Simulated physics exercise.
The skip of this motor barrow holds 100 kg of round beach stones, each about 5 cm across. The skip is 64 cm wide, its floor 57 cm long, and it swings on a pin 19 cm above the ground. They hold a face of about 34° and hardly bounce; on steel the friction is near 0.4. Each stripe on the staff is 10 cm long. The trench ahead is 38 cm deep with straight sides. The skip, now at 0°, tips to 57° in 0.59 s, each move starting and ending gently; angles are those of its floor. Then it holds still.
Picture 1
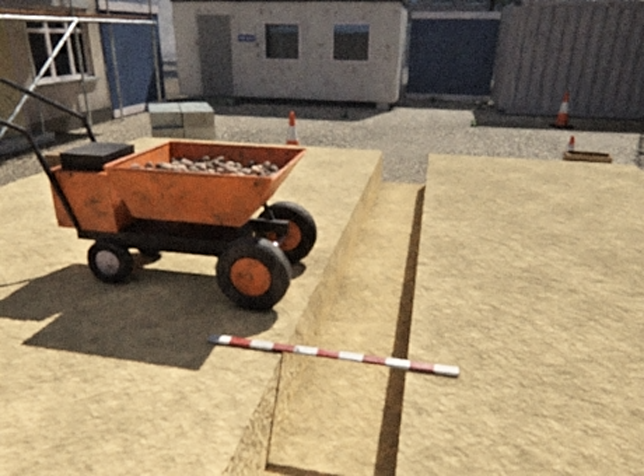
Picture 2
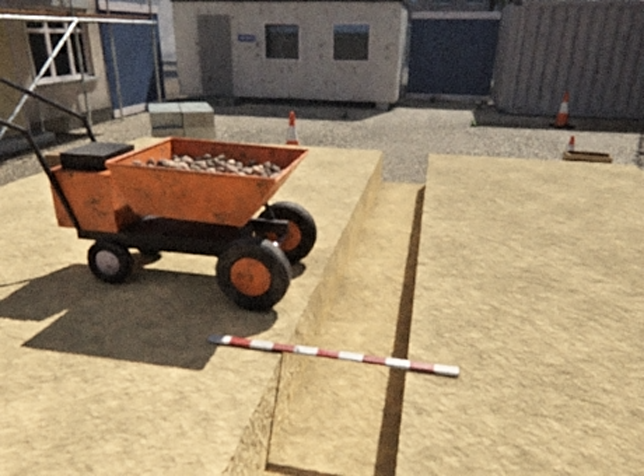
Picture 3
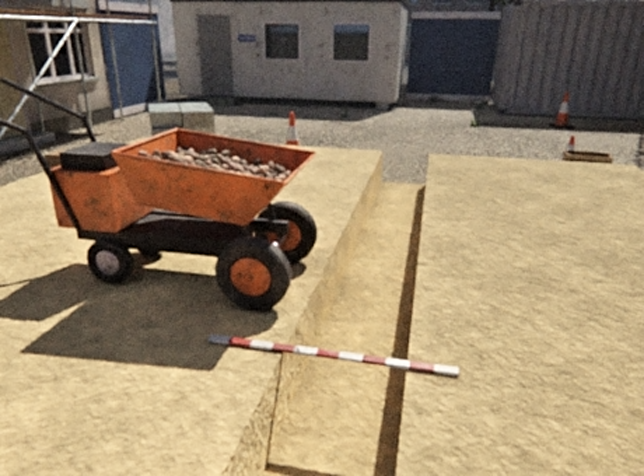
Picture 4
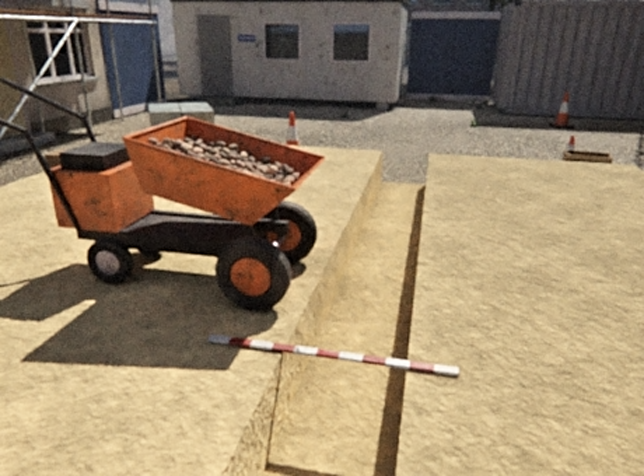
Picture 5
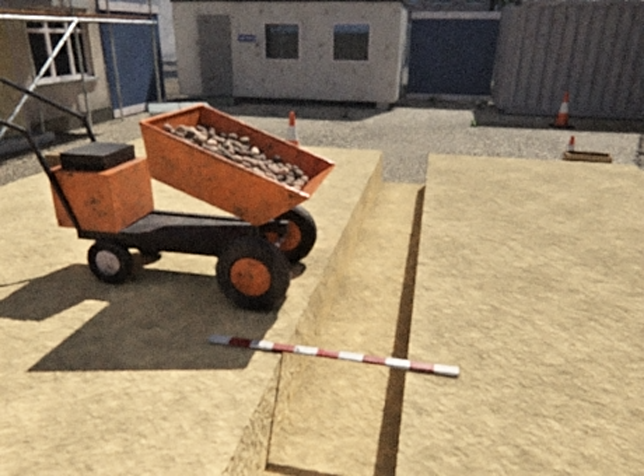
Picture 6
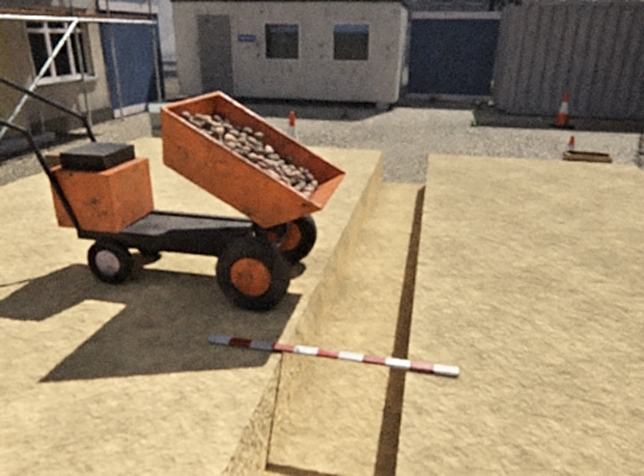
In the video, an orange motor barrow loaded with round stones stands beside a straight-sided trench with a red-and-white staff lying across it, and its skip tilts steadily forward to the right, the rear end rising while the wheels stay still.
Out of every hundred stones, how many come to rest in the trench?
Some 43 per cent of it.
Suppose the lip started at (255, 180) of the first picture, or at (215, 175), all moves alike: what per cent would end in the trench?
First some 55, then 75 per cent.
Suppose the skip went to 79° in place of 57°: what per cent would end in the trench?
In that case some 50 per cent.
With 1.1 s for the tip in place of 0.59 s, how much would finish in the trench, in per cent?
In that case some 55 per cent.
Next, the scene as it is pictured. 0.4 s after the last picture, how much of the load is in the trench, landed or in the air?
Some 10 per cent.
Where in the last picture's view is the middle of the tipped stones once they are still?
Around (405, 347).
Then, 0.1 s after the last picture the floor is at 48°, 100 % in the skip; the foremost stones are at (326, 212).
Then, 0.4 s after the last picture the floor is at 57°, 92 % in the skip, 8 % in the trench; the foremost stones are at (392, 256).
Then, 0.7 s after the last picture the floor is at 57°, 43 % in the skip, 24 % in the trench, 33 % past the trench; the foremost stones are at (519, 315).
Then, 2.7 s after the last picture the floor is at 57°, 22 % in the skip, 43 % in the trench, 35 % past the trench; the foremost stones are past the picture's edge.
